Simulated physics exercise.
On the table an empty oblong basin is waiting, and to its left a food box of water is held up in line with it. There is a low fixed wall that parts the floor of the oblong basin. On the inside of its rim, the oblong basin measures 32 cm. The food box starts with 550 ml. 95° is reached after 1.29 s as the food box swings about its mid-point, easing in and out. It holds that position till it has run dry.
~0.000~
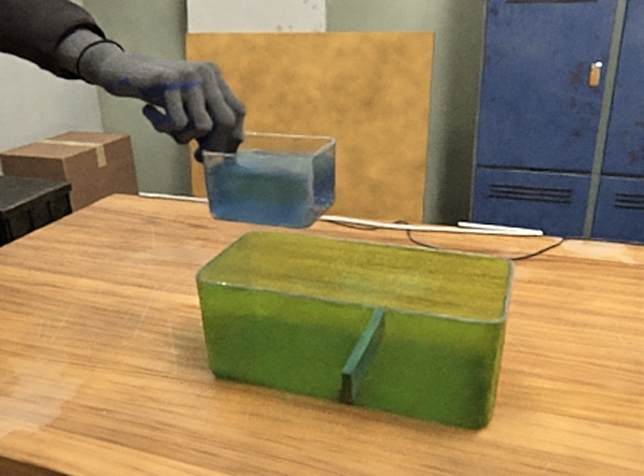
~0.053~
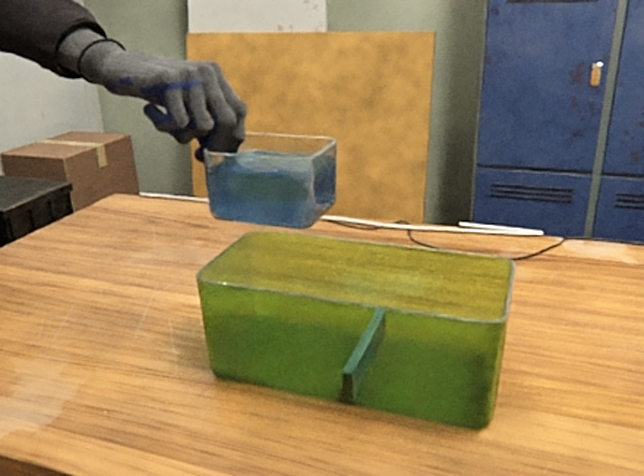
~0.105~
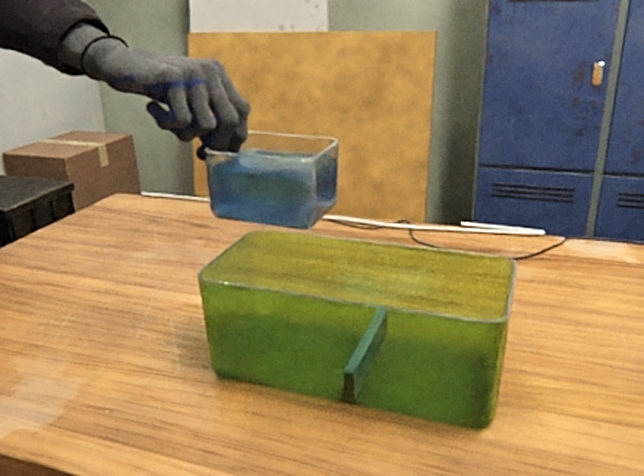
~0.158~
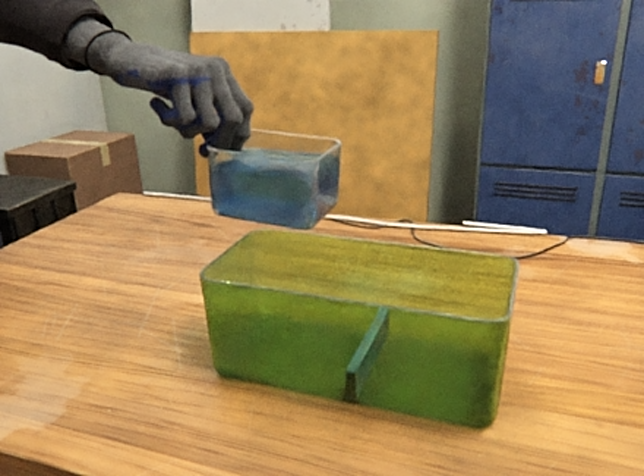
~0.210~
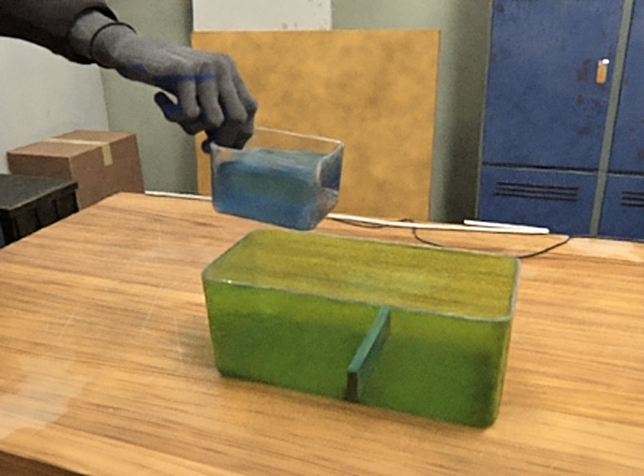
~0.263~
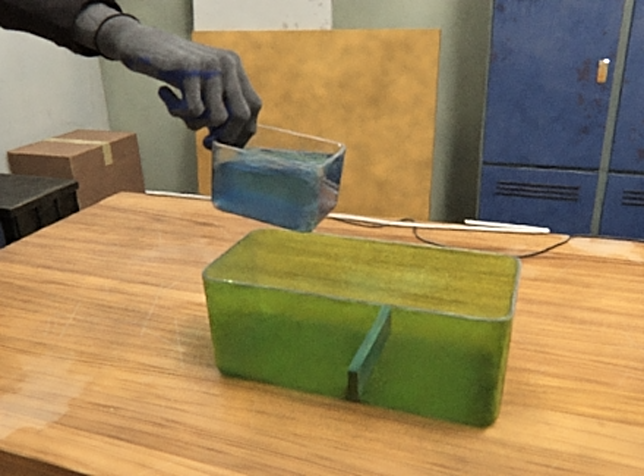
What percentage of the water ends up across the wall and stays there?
About 68 per cent.
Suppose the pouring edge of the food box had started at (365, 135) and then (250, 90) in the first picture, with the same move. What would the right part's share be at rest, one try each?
Some 95 and 5 per cent, in that order.
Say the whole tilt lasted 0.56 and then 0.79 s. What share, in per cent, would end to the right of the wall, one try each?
65 and 70 %.
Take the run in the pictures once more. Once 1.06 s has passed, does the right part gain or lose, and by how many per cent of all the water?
The amount climbs by around 4.
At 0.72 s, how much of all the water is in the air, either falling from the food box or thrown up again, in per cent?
I'd put it at about 20 percent.
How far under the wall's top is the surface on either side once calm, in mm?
Noted: Left near 28 mm, right near 16 mm.
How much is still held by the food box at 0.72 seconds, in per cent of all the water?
Close to 70 in a hundred.
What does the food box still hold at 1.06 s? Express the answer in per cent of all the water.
Around 20 in a hundred.
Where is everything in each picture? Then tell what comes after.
In the first picture, it leans 0°; its right rim is at (323, 151); the water meets the walls at (225, 158) and (324, 165); the oblong basin's rim runs from (223, 253) to (510, 290); the wall's top is at (365, 340).
In the second picture, it leans 0°; its right rim is at (324, 151); the water meets the walls at (226, 157) and (325, 165).
In the third picture, it leans 2°; its right rim is at (326, 152); the water meets the walls at (228, 157) and (327, 165).
In the fourth picture, it leans 3°; its right rim is at (329, 153); the water meets the walls at (231, 156) and (329, 164).
In the fifth picture, it leans 6°; its right rim is at (332, 155); the water meets the walls at (232, 156) and (332, 164).
In the sixth picture, it leans 9°; its right rim is at (334, 158); the water meets the walls at (233, 156) and (333, 164).
By 0.72 s the tilt is 56° and 70 per cent is still to pour, 1 is left of the wall and 8 right of it.
By 1.06 s the tilt is 88° and 20 per cent is still to pour, 9 is left of the wall and 65 right of it.
By 1.41 s the tilt is 95° and 4 per cent is still to pour, 26 is left of the wall and 69 right of it.
By 1.79 s the tilt is 95° and 1 per cent is still to pour, 30 is left of the wall and 68 right of it.
At rest 31 per cent lies left of the wall, 68 right of it and 0 outside.
